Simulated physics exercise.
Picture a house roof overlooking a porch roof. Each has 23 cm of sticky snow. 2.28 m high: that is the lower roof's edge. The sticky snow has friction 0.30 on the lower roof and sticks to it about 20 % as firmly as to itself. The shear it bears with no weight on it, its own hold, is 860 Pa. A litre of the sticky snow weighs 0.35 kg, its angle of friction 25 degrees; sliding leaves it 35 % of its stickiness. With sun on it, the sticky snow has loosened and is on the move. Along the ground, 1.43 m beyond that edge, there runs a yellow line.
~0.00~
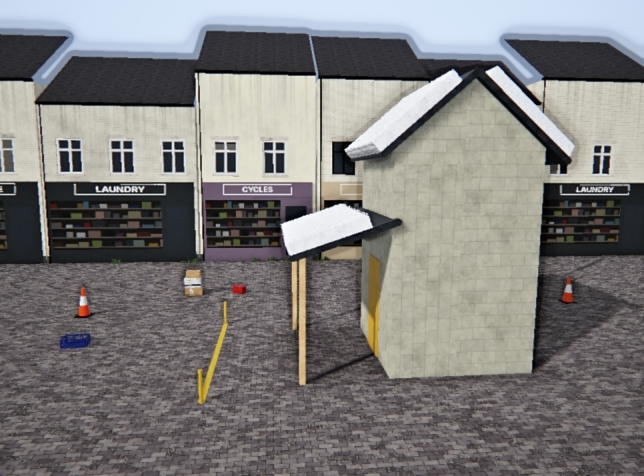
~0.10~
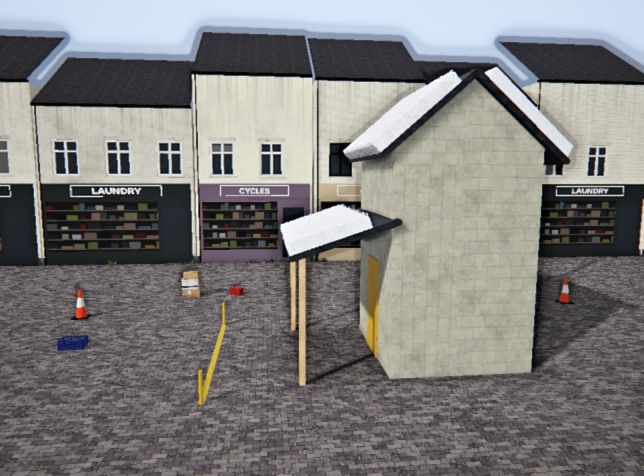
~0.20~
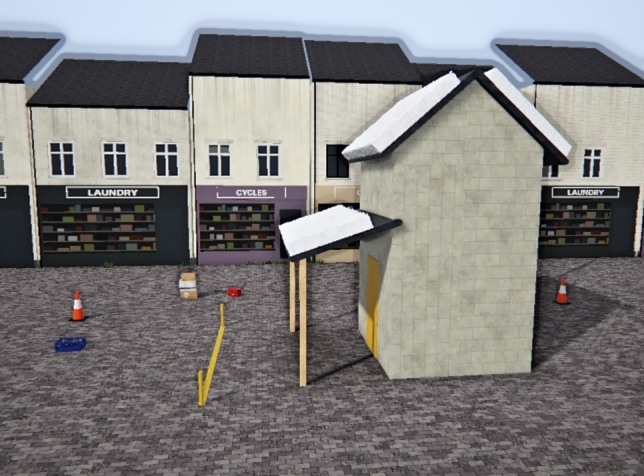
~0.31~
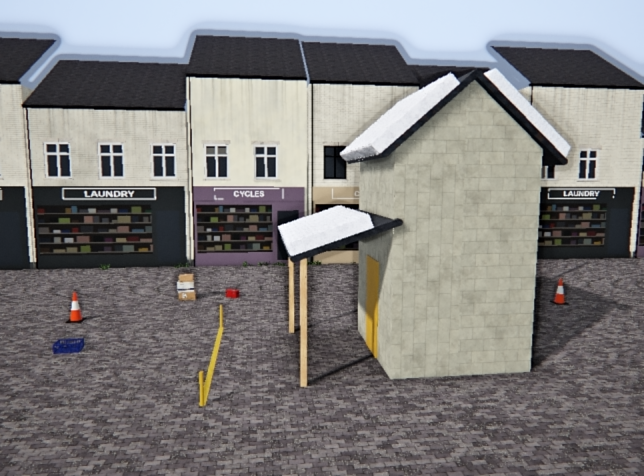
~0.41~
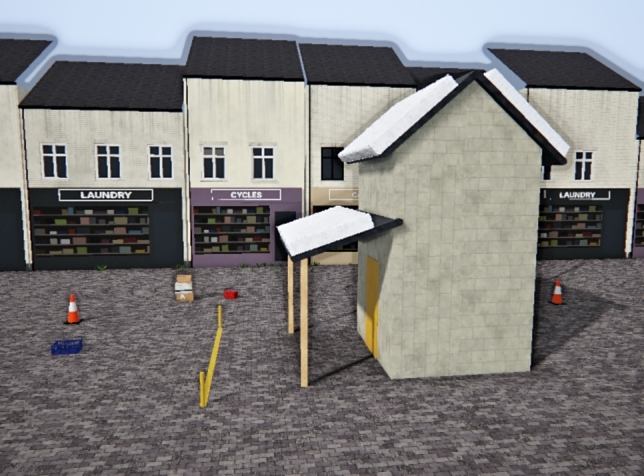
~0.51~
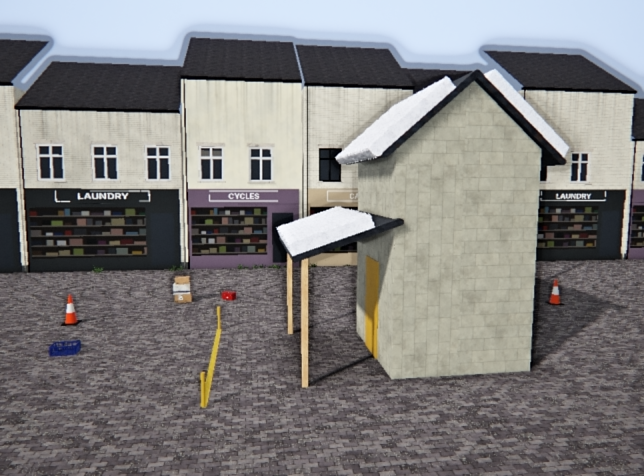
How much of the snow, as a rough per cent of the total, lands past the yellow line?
The snow past the yellow line makes up roughly 15 percent of the total.
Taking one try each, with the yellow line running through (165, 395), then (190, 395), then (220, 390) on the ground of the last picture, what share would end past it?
About 2 %, 8 %, 25 %.
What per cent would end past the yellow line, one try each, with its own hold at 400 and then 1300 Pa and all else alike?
It'd be some 45 percent the first time and some 0 percent the second.
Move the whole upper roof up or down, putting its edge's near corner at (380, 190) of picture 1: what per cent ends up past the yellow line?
Roughly 3 %.
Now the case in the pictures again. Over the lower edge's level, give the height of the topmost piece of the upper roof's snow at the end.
0.7 m or so.
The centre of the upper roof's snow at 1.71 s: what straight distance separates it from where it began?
About 1.8 m.
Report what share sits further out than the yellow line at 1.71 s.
I'd say near 0 in a hundred.
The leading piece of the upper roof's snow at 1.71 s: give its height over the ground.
About 2.8 m.
By 1.06 s, none is below the lower edge and 0 % is past the line.
By 1.71 s, none is below the lower edge and 0 % is past the line.
By 2.35 s, 16 % is below the lower edge and 0 % is past the line.
By 3.00 s, 59 % is below the lower edge and 11 % is past the line.
By 4.50 s, at the end, 77 % is below the lower edge and 15 % is past the line.
